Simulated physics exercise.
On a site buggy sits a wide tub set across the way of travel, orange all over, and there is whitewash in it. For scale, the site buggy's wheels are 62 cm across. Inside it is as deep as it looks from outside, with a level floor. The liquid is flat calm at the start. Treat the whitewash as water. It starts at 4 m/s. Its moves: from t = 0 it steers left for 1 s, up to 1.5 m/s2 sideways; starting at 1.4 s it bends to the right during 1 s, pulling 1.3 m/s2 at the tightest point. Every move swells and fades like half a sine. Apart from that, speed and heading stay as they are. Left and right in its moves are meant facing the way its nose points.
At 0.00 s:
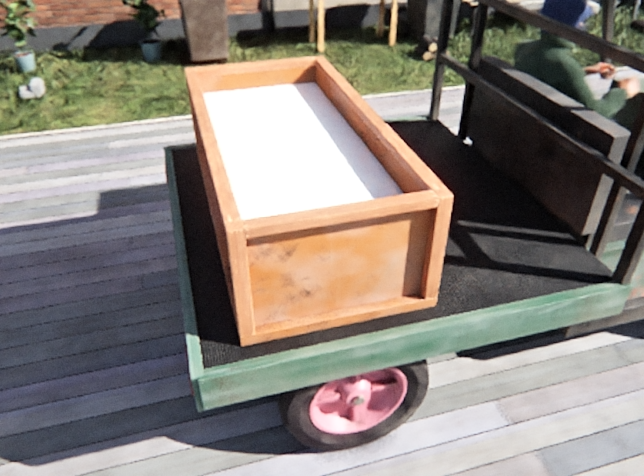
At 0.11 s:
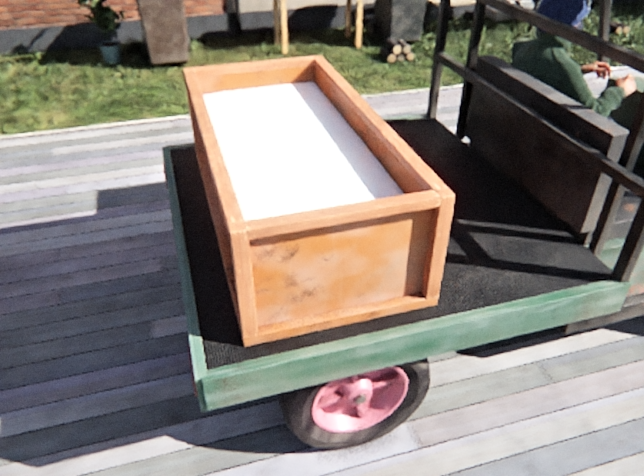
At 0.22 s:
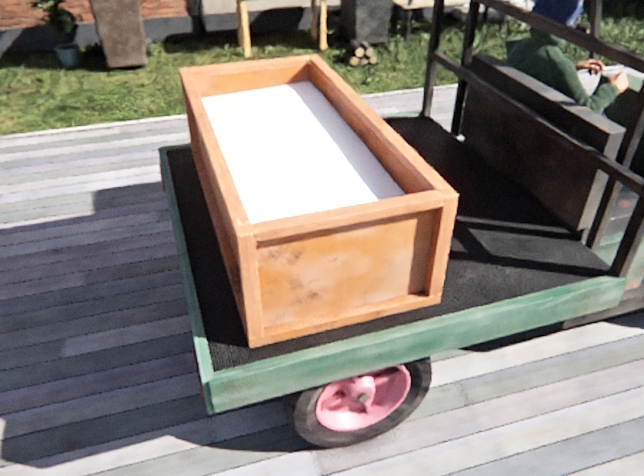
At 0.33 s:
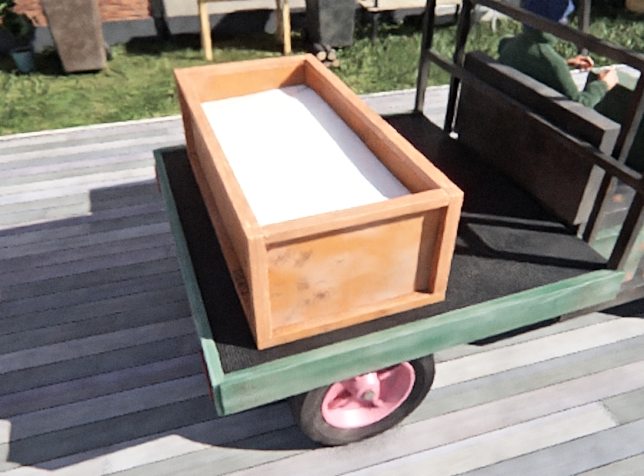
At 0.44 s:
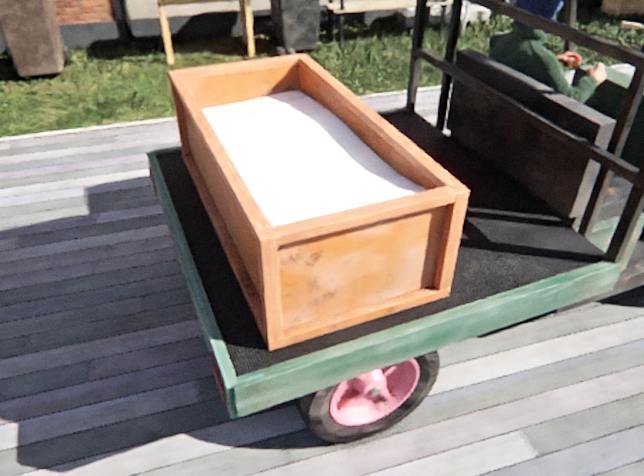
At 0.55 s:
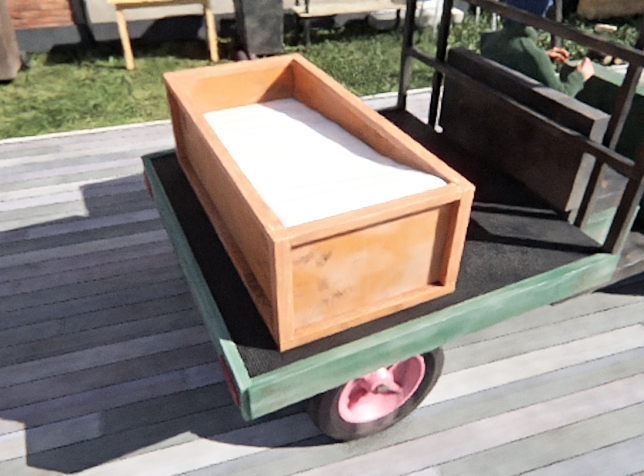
Plank deck beside grass, a buggy turning gently away with an orange tub, its level white liquid gradually climbing the near side.
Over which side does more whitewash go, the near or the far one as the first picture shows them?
More leaves at the far one.
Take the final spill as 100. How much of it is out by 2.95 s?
About 60 per cent.
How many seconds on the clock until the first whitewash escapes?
At about 1.0 s.
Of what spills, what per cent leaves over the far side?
Some 50 per cent of it.
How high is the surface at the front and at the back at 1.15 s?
About 30 cm in front and 28 cm behind.
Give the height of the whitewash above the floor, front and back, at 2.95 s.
Front 32 cm, back 32 cm.
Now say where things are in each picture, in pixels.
The surface is at (306, 87) by the front wall; at (216, 96) by the back wall; it shows no tilt against the walls; the front is on the right, levels are read along the far wall; a wheel hub at (362, 408), in the first picture.
The surface is at (304, 87) by the front wall; at (215, 96) by the back wall; it shows no tilt against the walls, in the second picture.
The surface is at (301, 86) by the front wall; at (212, 102) by the back wall; it shows no tilt against the walls, in the third picture.
The surface is at (296, 88) by the front wall; at (209, 108) by the back wall; it climbs 3° towards the near side, in the fourth picture.
The surface is at (292, 97) by the front wall; at (205, 111) by the back wall; it climbs 6° towards the near side, in the fifth picture.
The surface is at (286, 102) by the front wall; it climbs 9° towards the near side; a wheel hub at (387, 395), in the sixth picture.
After 1.15 s the surface is 31 cm up at the front and 28 cm at the back; 1 per cent is out, mostly over the near side, some over the right end.
After 2.05 s the surface is 30 cm up at the front and 30 cm at the back; 4 per cent is out, over the far side and the near side, a little elsewhere.
After 2.95 s the surface is 32 cm up at the front and 32 cm at the back; 5 per cent is out, over the far side and the near side, a little elsewhere.
After 5.39 s 8 per cent is out, over the far side, a little elsewhere; the far side has passed 4 per cent and the near side 2.
